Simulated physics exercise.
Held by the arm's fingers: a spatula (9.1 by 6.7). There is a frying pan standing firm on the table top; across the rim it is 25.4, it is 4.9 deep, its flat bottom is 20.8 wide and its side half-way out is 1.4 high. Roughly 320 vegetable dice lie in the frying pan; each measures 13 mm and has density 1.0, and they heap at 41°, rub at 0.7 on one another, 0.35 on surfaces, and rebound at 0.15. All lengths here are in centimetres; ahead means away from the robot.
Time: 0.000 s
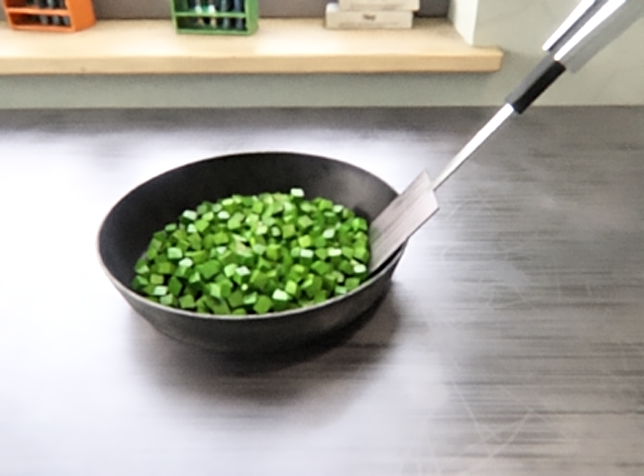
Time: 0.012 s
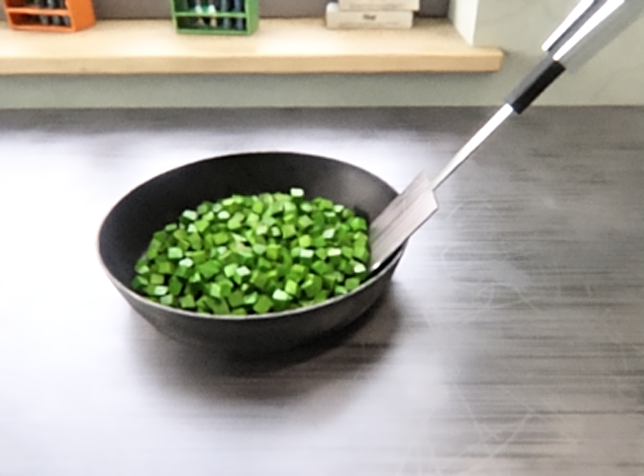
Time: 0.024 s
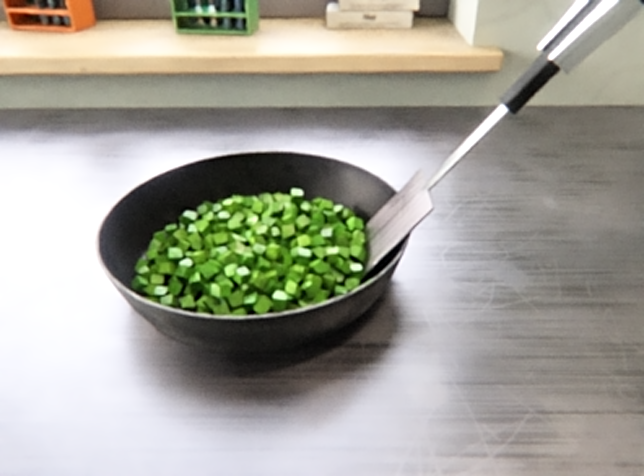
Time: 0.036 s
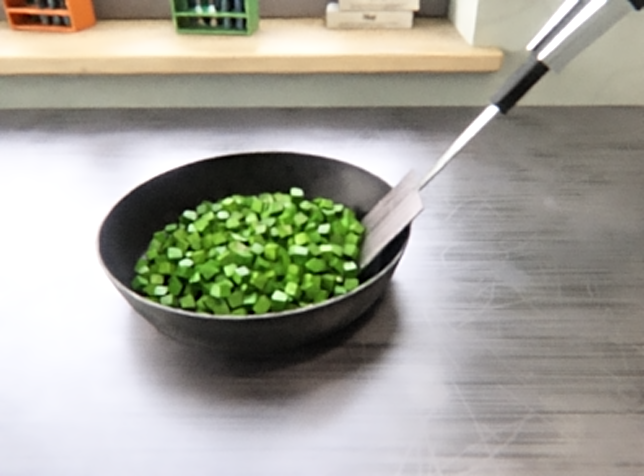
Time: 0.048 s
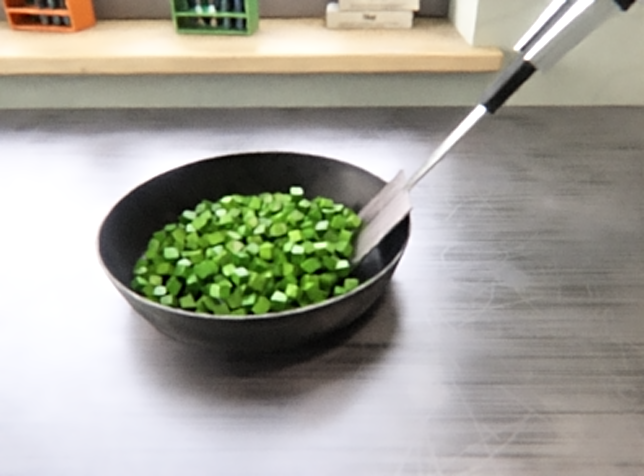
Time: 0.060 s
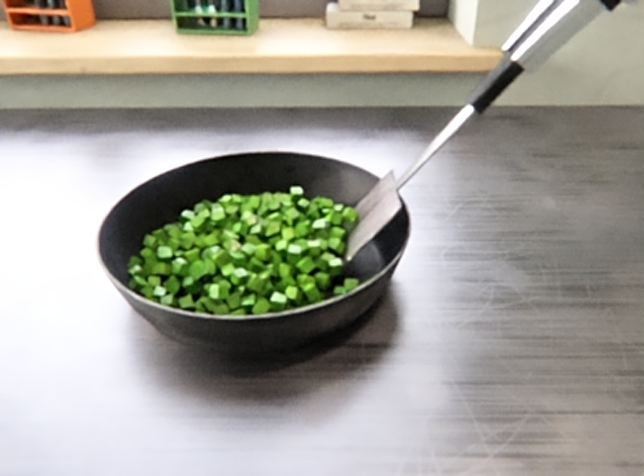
A metal spatula slides a short way left into green vegetable dice in a black pan.
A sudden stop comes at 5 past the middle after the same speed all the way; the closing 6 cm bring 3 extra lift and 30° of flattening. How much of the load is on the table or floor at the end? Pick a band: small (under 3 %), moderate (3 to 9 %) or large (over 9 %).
The share is small, under 3 %.
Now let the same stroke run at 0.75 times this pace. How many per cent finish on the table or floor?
Around 0 percent would finish on the table or floor.
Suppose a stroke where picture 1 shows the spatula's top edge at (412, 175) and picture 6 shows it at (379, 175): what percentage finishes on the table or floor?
It works out to about 0 %, more or less.
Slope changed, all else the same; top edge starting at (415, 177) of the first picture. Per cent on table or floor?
Roughly 0 percent ends on the table or floor.
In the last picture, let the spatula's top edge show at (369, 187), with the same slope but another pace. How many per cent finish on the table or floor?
Some 5 percent.
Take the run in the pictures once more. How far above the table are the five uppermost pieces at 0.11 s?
They are some 5 cm up.
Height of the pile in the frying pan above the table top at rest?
About 5.5 centimetres.
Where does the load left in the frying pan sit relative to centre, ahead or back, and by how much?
The balance point lies close to 3.5 cm ahead.
After 0.11 s, sloping 52°, highest piece 6 above the table; 324 in the frying pan.
After 0.16 s, sloping 39°, highest piece 6 above the table; 324 in the frying pan.
After 0.39 s, sloping 22°, highest piece 5 above the table; 323 in the frying pan, 1 on the table or floor.
After 1.44 s, sloping 22°, highest piece 5 above the table; 323 in the frying pan, 1 on the table or floor.
At rest, 323 in the frying pan, 1 on the table or floor. That is 0 % on the table or floor.
